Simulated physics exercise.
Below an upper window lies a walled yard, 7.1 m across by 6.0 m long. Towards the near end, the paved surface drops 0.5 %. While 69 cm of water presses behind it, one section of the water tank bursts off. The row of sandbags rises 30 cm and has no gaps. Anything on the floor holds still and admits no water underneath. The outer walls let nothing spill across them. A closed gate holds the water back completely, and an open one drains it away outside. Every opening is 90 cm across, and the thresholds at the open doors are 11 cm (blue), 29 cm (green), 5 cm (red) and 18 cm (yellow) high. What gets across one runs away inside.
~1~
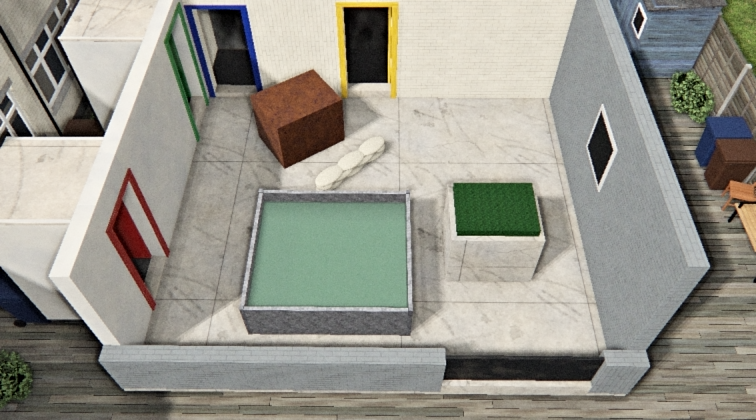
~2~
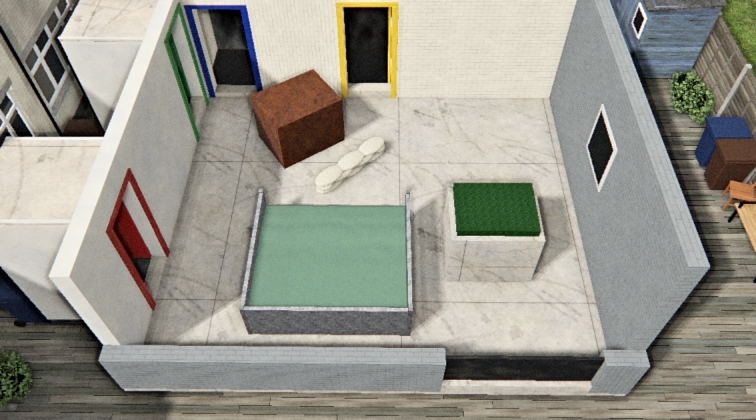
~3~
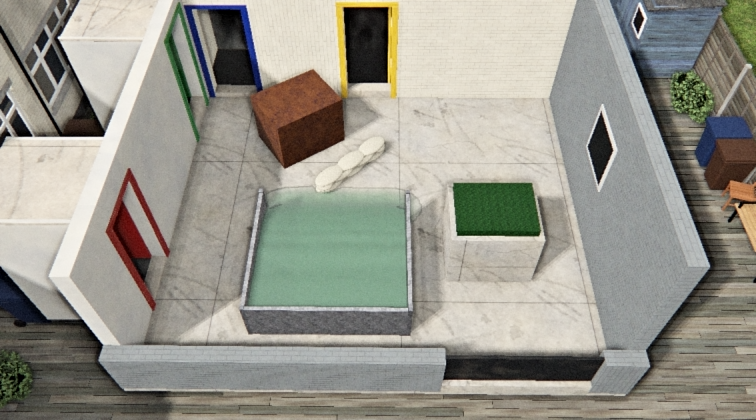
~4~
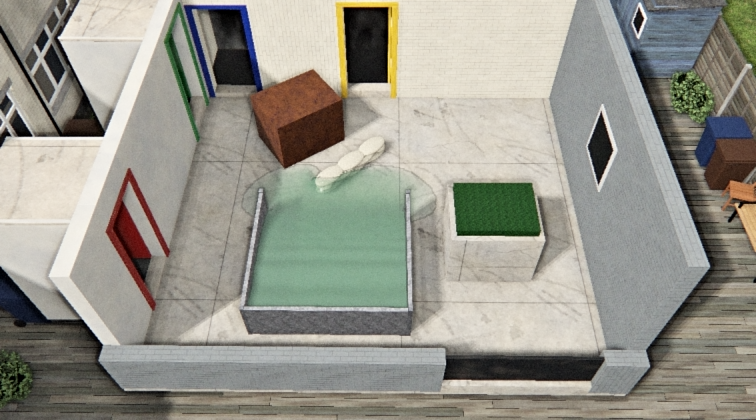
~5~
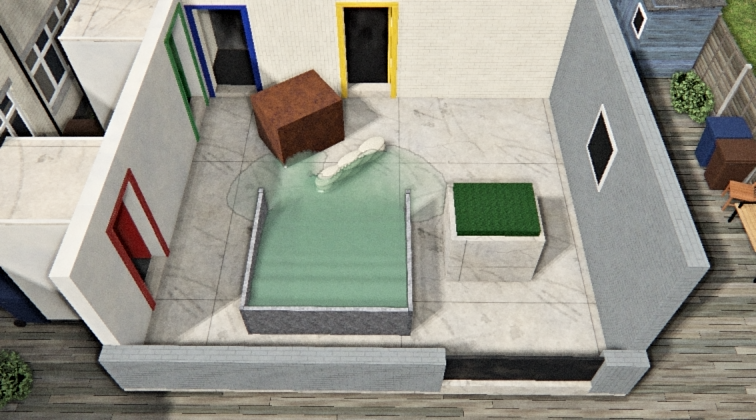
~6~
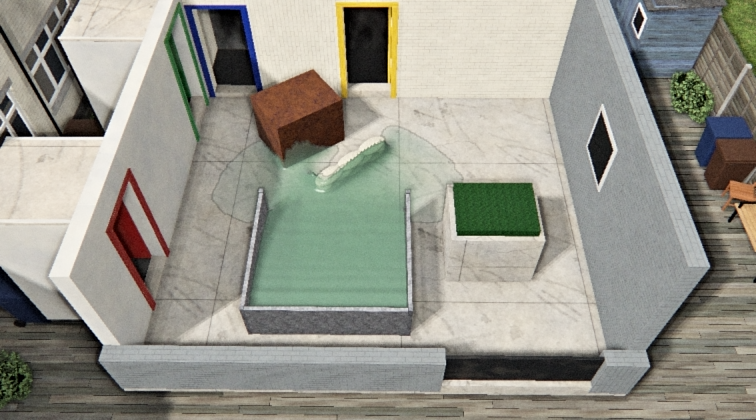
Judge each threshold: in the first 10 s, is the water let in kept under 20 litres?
Blue door: Surplus; green door: Short; red door: Short; yellow door: Short.
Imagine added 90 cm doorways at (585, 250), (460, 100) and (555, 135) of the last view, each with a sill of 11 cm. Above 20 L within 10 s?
First doorway falls short, second gets there, third gets there.
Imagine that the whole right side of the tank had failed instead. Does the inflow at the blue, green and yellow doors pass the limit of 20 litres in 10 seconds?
Compared with the limit, blue is lower, green is lower and yellow is lower.
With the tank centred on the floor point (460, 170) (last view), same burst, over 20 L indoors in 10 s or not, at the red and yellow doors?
Lab note: Red door limit exceeded; yellow door limit exceeded.
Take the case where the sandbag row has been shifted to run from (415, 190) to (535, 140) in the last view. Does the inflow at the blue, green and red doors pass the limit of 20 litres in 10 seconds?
Result: Blue door beyond the limit; green door inside the limit; red door inside the limit.
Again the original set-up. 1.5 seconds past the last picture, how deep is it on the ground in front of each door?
Depths in centimetres - blue: 19, green: 22, red: 0, yellow: 17.
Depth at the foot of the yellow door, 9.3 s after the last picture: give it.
Close to 7.0 cm of depth.
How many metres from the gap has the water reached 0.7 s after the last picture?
4.0 m.
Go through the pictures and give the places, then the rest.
The first frame shows the water tank at (331, 249) is whole and still, 69 cm deep.
In the second frame, the front is at (411, 219), 1.3 m from the gap on the water tank's far side; 0.5 m2 of floor is under water; 69 cm left at the back of the water tank.
In the third frame, water pours out on the water tank's far side and has run 1.5 m, to (417, 208); typically 12 cm deep outside, 69 cm at the water tank's back.
In the fourth frame, water pours out on the water tank's far side and has run 1.8 m, to (426, 188); typically 12 cm deep outside, 69 cm at the water tank's back.
In the fifth frame, water pours out on the water tank's far side and has run 2.1 m, to (439, 178); typically 10 cm deep outside, 64 cm at the water tank's back.
In the sixth frame, the front is at (399, 130), 2.5 m from the gap on the water tank's far side; 5.8 m2 of floor is under water; 57 cm left at the back of the water tank.
Then, 0.7 s after the last picture water covers 35 % of the floor and is deepest (44 cm) near (331, 200); blue door 1 cm at the sill, 0 L in, green door 3 cm at the sill, 0 L in, red door not reached, yellow door 4 cm at the sill, 0 L in.
Then, 1.5 s after the last picture water covers 50 % of the floor and is deepest (54 cm) near (548, 106); blue door 19 cm at the sill, 5 L in, green door 22 cm at the sill, 0 L in, red door not reached, yellow door 17 cm at the sill, 0 L in.
Then, 2.8 s after the last picture water covers 65 % of the floor and is deepest (33 cm) near (550, 118); blue door 21 cm at the sill, 83 L in, green door 17 cm at the sill, 0 L in, red door 2 cm at the sill, 0 L in, yellow door 14 cm at the sill, 3 L in.
Then, 5.3 s after the last picture water covers 90 % of the floor and is deepest (26 cm) near (600, 338); blue door 12 cm at the sill, 131 L in, green door 13 cm at the sill, 0 L in, red door 3 cm at the sill, 0 L in, yellow door 14 cm at the sill, 3 L in.
Then, 9.3 s after the last picture water covers 95 % of the floor and is deepest (18 cm) near (139, 367); blue door 8 cm at the sill, 133 L in, green door 6 cm at the sill, 0 L in, red door 10 cm at the sill, 0 L in, yellow door 7 cm at the sill, 3 L in.
